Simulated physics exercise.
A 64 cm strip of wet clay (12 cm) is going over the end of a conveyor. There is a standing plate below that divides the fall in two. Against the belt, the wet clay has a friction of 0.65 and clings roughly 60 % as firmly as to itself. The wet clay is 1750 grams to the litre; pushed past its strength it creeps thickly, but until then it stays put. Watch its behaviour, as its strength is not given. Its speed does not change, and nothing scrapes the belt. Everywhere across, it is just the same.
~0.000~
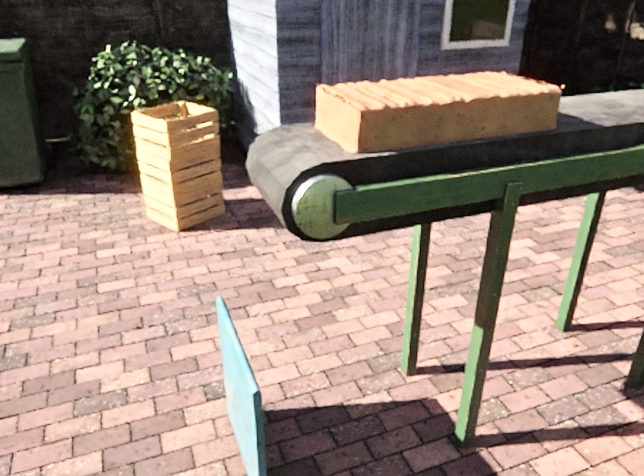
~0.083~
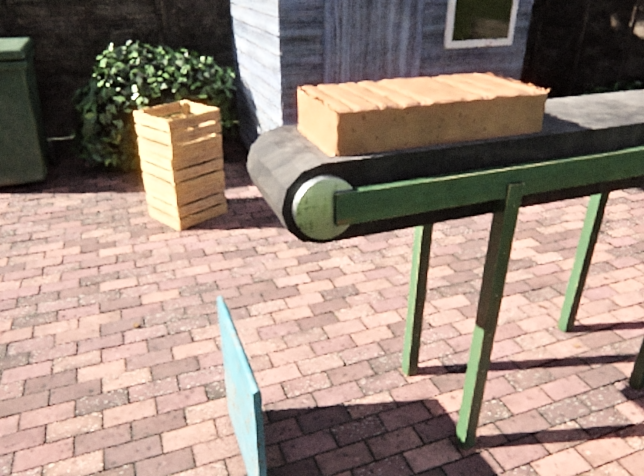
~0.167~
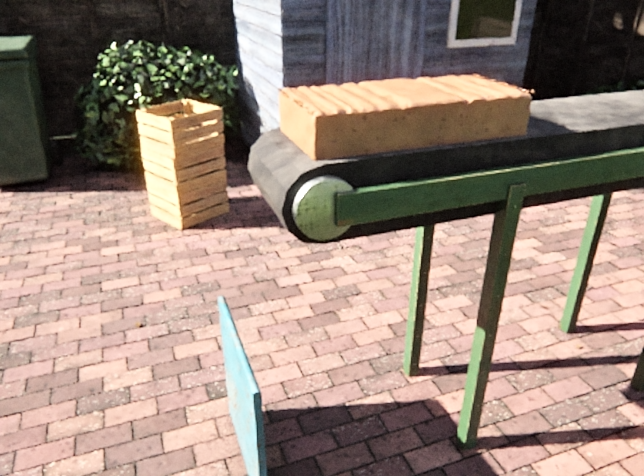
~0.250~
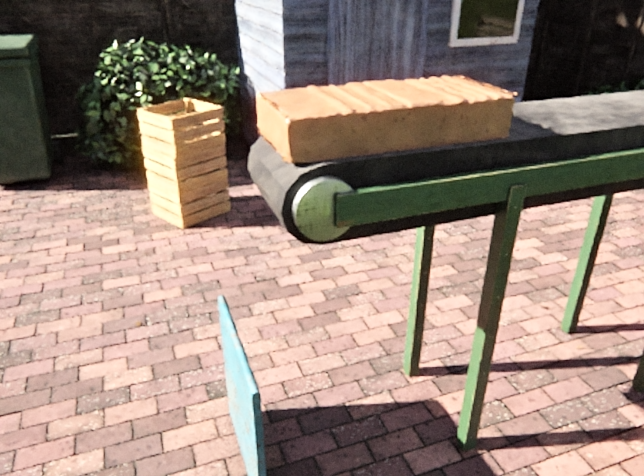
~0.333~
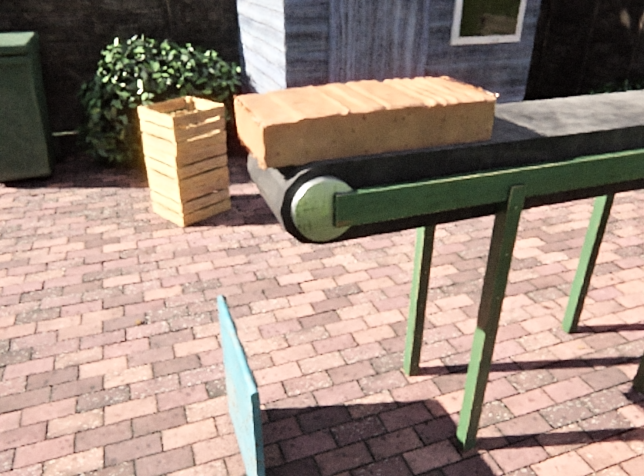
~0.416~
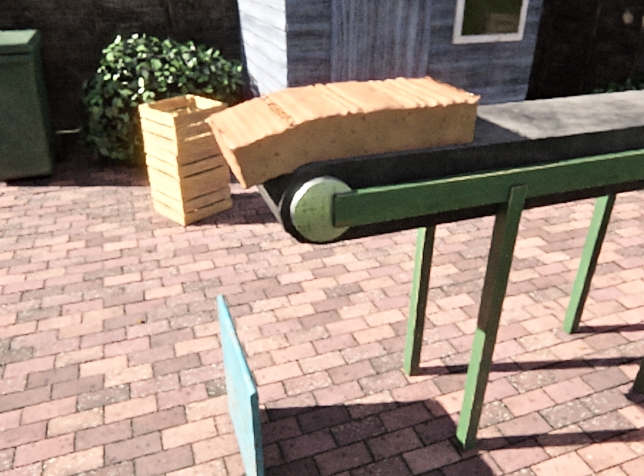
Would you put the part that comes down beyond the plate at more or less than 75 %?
My call: More.
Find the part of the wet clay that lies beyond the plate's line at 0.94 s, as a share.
40 %.
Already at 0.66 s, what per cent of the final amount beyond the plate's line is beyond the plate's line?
It stands at about 30 percent.
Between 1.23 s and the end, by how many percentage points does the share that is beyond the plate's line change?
Measured change: Roughly 0 per cent.
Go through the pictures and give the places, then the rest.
The first picture shows front end of the wet clay at (358, 125).
The second picture shows front end of the wet clay at (336, 128).
The third picture shows front end of the wet clay at (313, 131), 3 % of it past the top of the roller, in one piece.
The fourth picture shows front end of the wet clay at (288, 135), 12 % of it past the top of the roller, in one piece.
The fifth picture shows front end of the wet clay at (262, 139), 21 % of it past the top of the roller, in one piece.
The sixth picture shows front end of the wet clay at (233, 157), 31 % of it past the top of the roller, in one piece.
By 0.66 s, 23 % is beyond the plate's line.
By 0.94 s, 38 % is beyond the plate's line.
By 1.23 s, 84 % is beyond the plate's line.
By 1.52 s, 85 % is beyond the plate's line.
By 2.80 s, at the end, 85 % is beyond the plate's line.
